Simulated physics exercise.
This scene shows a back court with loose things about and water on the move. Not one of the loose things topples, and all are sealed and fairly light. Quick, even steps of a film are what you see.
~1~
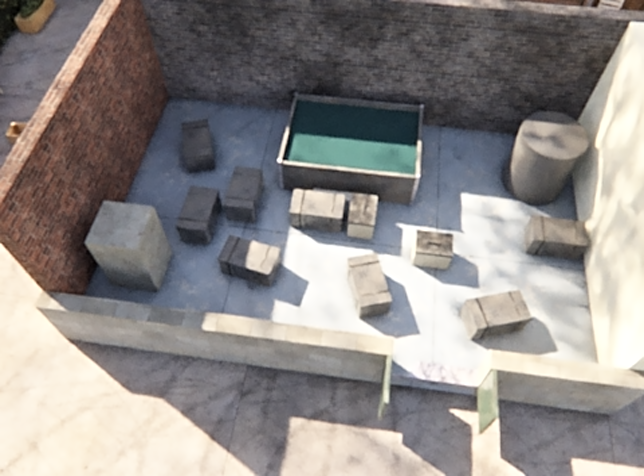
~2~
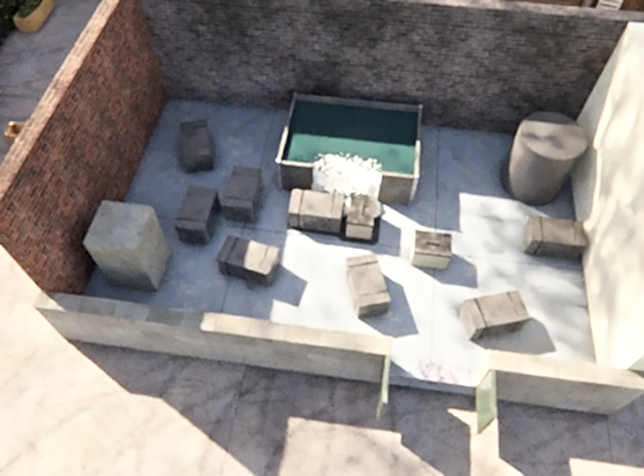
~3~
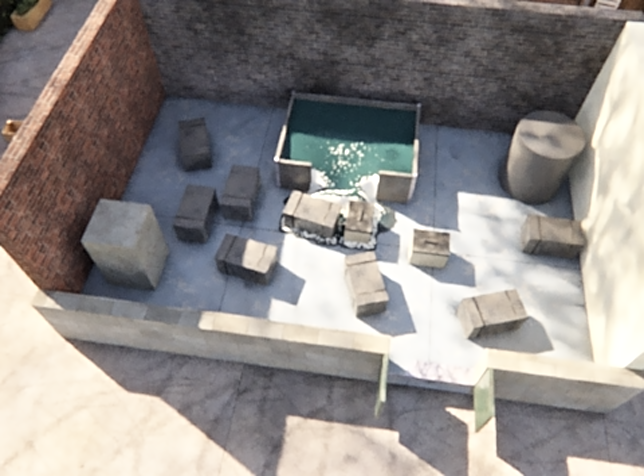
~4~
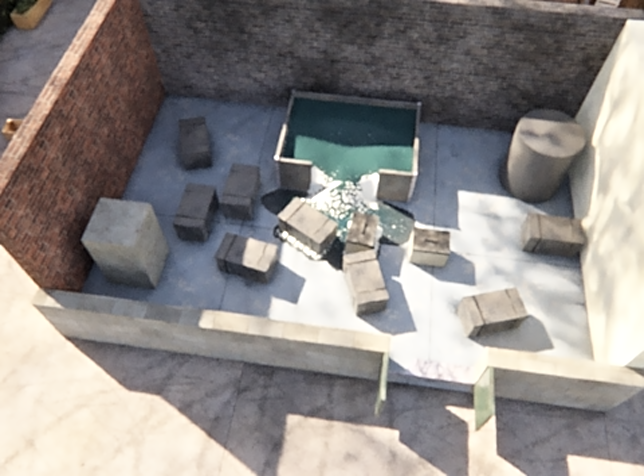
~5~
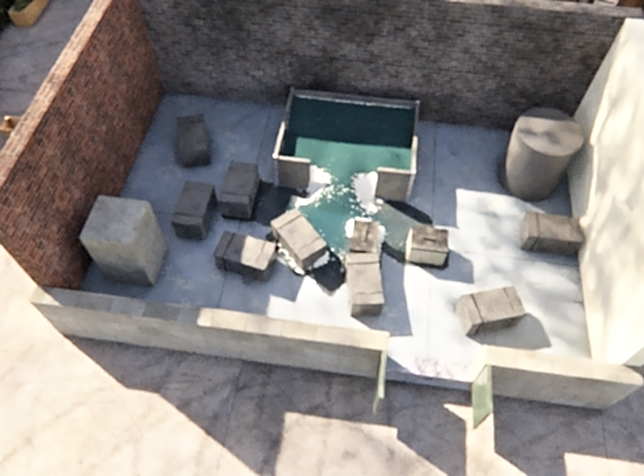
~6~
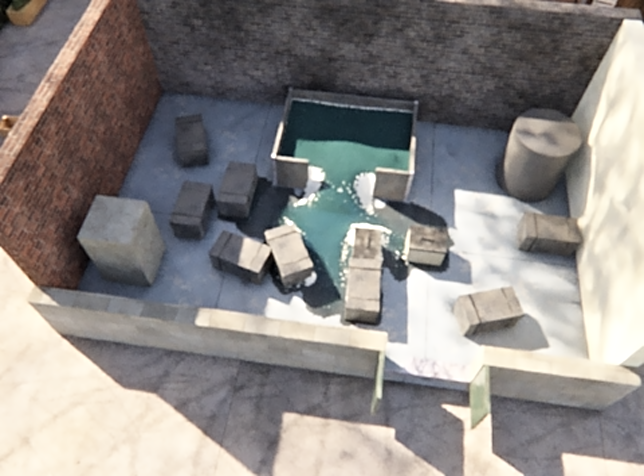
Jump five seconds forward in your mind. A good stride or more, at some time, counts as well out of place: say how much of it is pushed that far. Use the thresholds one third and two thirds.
I'd put it between one third and two thirds.
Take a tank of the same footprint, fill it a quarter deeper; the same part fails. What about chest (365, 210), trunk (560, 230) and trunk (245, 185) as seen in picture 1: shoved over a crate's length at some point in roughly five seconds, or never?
Taking each in turn, the answer is did it, came up short, came up short.
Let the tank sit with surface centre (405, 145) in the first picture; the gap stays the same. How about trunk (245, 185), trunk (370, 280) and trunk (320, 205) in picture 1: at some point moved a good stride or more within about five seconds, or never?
Well, the first one didn't get far, the second got driven a long way, and the third didn't get far.
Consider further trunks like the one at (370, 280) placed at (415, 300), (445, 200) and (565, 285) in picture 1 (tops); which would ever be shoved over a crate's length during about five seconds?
Taking them one at a time: Gets driven off, then remains close, then remains close.
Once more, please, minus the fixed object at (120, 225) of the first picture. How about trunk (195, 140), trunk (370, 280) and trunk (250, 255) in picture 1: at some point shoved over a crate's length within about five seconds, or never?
Going through them in order: First kept nearby, second got well clear, third got well clear.
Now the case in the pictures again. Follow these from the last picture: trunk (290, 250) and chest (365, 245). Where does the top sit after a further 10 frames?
Around (221, 287) and (467, 285).
A moment on, 2 of 10 are well off their spots; 0 afloat.
Next, 4 of 10 are well off their spots; 1 afloat.
Later, 5 of 10 are well off their spots; 1 afloat.
In the end, 5 of 10 are well off their spots, and 5 have been at some point; 1 afloat.
